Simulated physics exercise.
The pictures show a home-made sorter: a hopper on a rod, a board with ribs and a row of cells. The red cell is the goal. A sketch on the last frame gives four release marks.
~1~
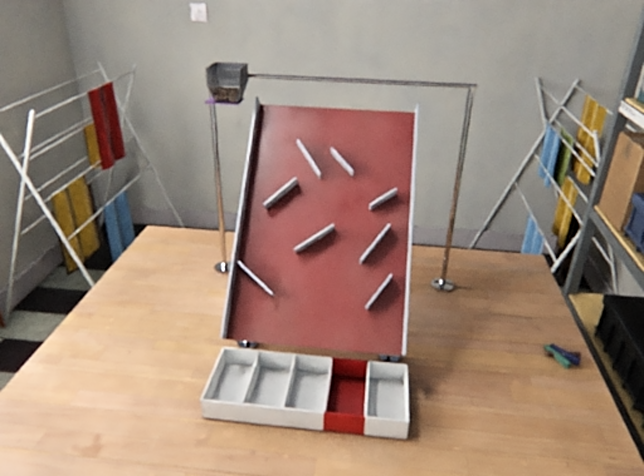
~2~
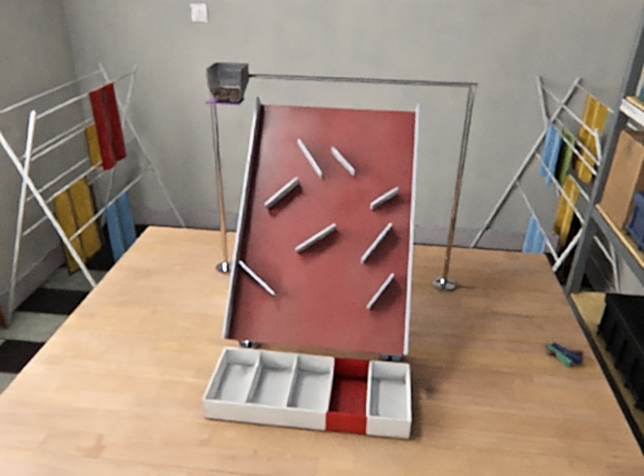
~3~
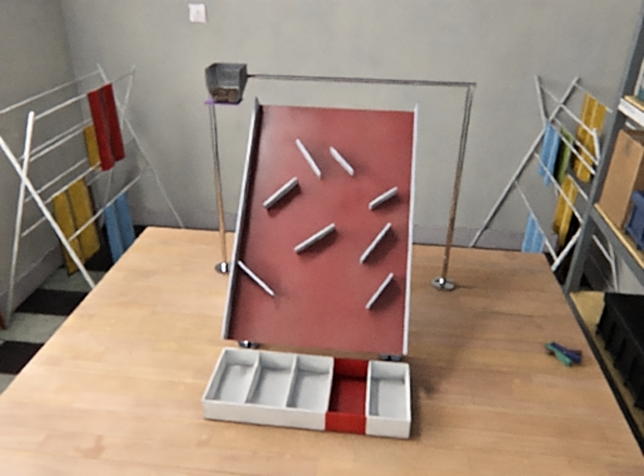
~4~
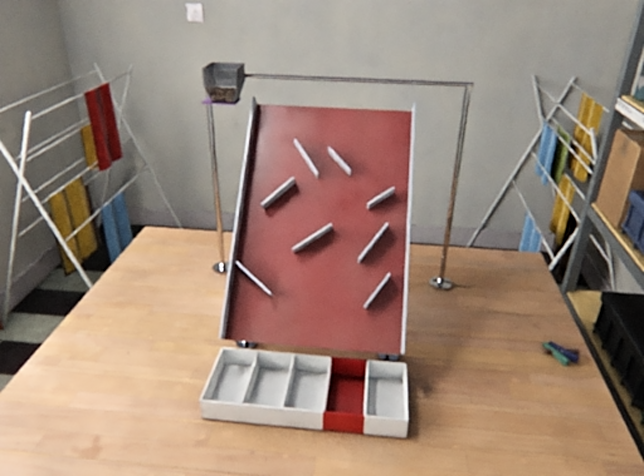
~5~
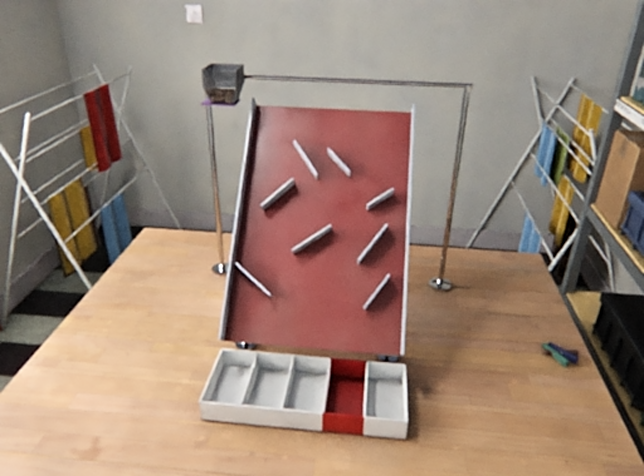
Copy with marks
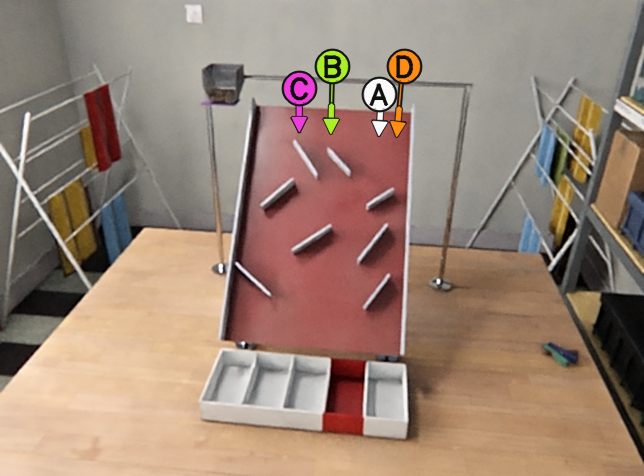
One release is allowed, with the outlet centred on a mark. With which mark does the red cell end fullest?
The best mark is B.
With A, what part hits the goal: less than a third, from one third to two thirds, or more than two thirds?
Less than a third.
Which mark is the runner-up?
Here it is mark C.
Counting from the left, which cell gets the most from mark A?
The third.
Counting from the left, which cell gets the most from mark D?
The fifth.
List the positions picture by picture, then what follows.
Hopper (228, 94), black beans, door shut, in the first frame.
Ribs (299, 139) to (321, 173), (332, 147) to (354, 171), (265, 204) to (297, 178), in the second frame.
Ribs (370, 204) to (396, 188), (295, 250) to (334, 224), (361, 260) to (390, 223), in the third frame.
Ribs (236, 262) to (270, 293), (365, 306) to (390, 273), in the fourth frame.
Red cell (343, 422), number 4 of 5 from the left, in the fifth frame.
On the marked copy, mark A meets the board at (379, 130); mark B meets the board at (331, 128); mark C meets the board at (299, 126); mark D meets the board at (397, 131).
With A, about a tenth in the red cell, roughly two thirds in other cells, roughly a quarter outside the box.
With B, roughly half in the red cell, roughly a third in other cells, about a tenth outside the box.
With C, roughly a third in the red cell, roughly half in other cells, about a tenth held on the board, about a tenth outside the box.
With D, not one piece in the red cell, the larger part in other cells, roughly a quarter outside the box.
